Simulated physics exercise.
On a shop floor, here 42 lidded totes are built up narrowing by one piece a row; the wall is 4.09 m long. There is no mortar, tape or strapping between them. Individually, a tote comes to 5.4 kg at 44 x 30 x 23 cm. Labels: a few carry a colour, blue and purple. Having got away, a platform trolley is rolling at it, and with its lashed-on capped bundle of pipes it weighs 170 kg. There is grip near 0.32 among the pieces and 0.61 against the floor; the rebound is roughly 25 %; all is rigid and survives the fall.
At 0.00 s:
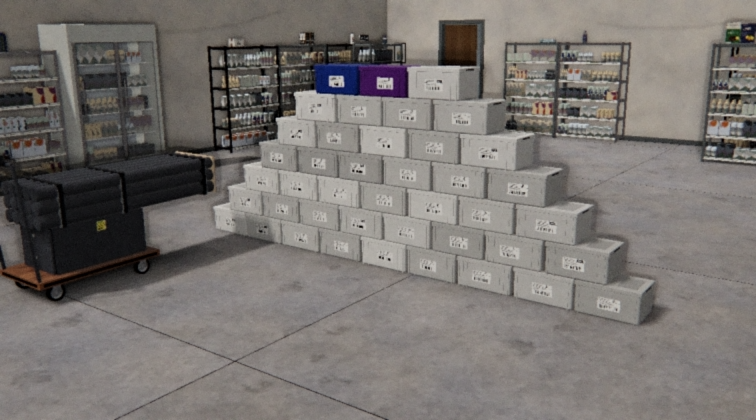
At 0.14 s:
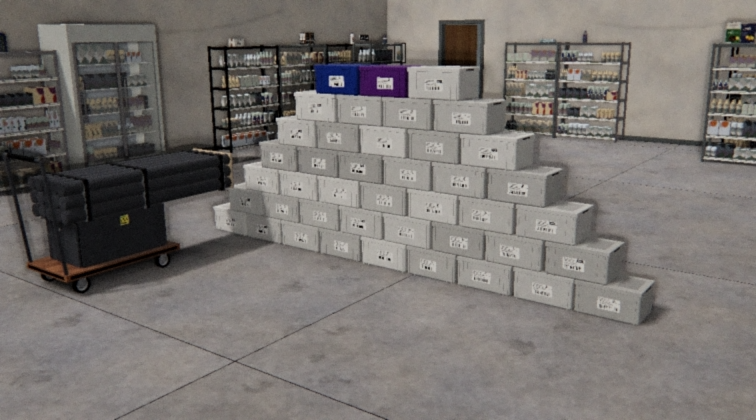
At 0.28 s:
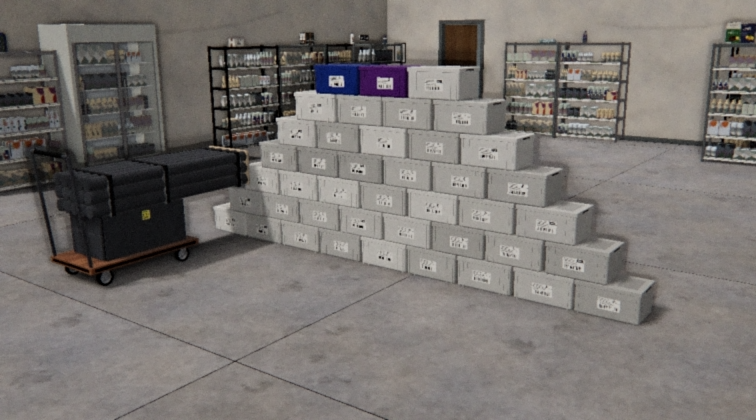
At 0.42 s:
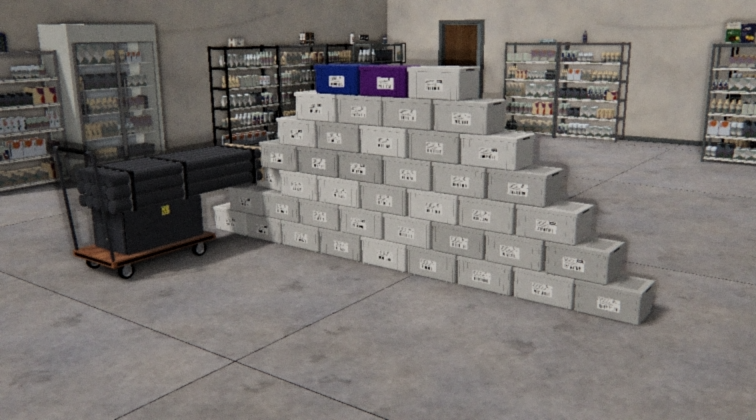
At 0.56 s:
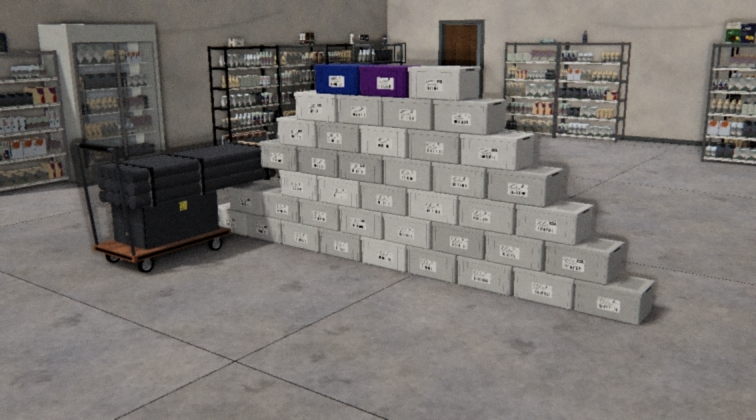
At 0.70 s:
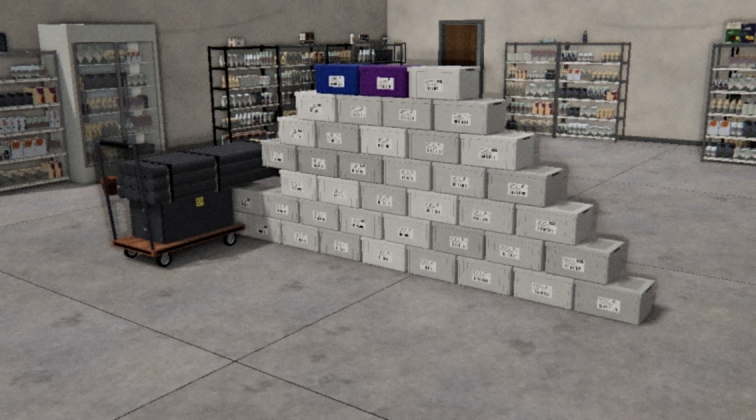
A big stepped wall of pale lidded boxes, with a blue and a purple one on top, stood almost unchanged as a trolley loaded with dark cases rolled rightward into its left end.
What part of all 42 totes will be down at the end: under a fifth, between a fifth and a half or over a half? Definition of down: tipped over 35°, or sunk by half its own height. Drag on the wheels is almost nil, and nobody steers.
Lab note - fraction down at the end: Under one fifth.
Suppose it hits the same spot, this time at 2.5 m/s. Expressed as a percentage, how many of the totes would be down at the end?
I'd expect something near 0 per cent to go down.
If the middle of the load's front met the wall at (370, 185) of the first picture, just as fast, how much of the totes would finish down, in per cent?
With that change, something like 40 per cent of them end down.
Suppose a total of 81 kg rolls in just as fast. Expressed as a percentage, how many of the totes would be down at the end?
It would come to around 0 percent.
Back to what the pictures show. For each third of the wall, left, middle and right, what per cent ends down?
From the left: 10, then 0, then 0 percent.
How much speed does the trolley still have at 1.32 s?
It is moving at around 0.7 m/s.
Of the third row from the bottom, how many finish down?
That row ends with 1 down.
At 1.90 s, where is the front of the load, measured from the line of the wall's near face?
Some 135 centimetres.
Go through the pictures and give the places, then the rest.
In the first frame (we follow the side turned to the camera), load (209, 168) 44 cm short of the wall; purple tote (381, 82); blue tote (335, 80); no piece has moved.
Load (227, 165) 24 cm short of the wall; purple tote (381, 82), in the second frame.
Load (244, 162) 45 mm short of the wall; purple tote (381, 82), in the third frame.
Load (259, 159) 14 cm into the wall's line; blue tote (335, 80); one has shifted, in the fourth frame.
Load 32 cm into the wall's line; blue tote (335, 80); one has shifted, in the fifth frame.
Load 49 cm into the wall's line; blue tote (335, 80); purple tote (381, 82); 2 stirred so far, in the sixth frame.
Around 0.86 s, load 68 cm past the wall's line, still rolling; none of the 42 totes down, 5 disturbed.
Around 1.02 s, load 84 cm past the wall's line, still rolling; 1 of the 42 totes down.
Around 1.32 s, load 1.07 m past the wall's line, still rolling; 1 of the 42 totes down.
Around 1.90 s, load 1.33 m past the wall's line, still rolling; 1 of the 42 totes down.
Finally (2.6 s), load 1.38 m past the wall's line, stopped; 1 of the 42 totes down; purple tote unmoved; blue tote unmoved. That is 2 per cent. Seen by the last camera, middles, purple tote near (393, 81), blue tote near (348, 79).
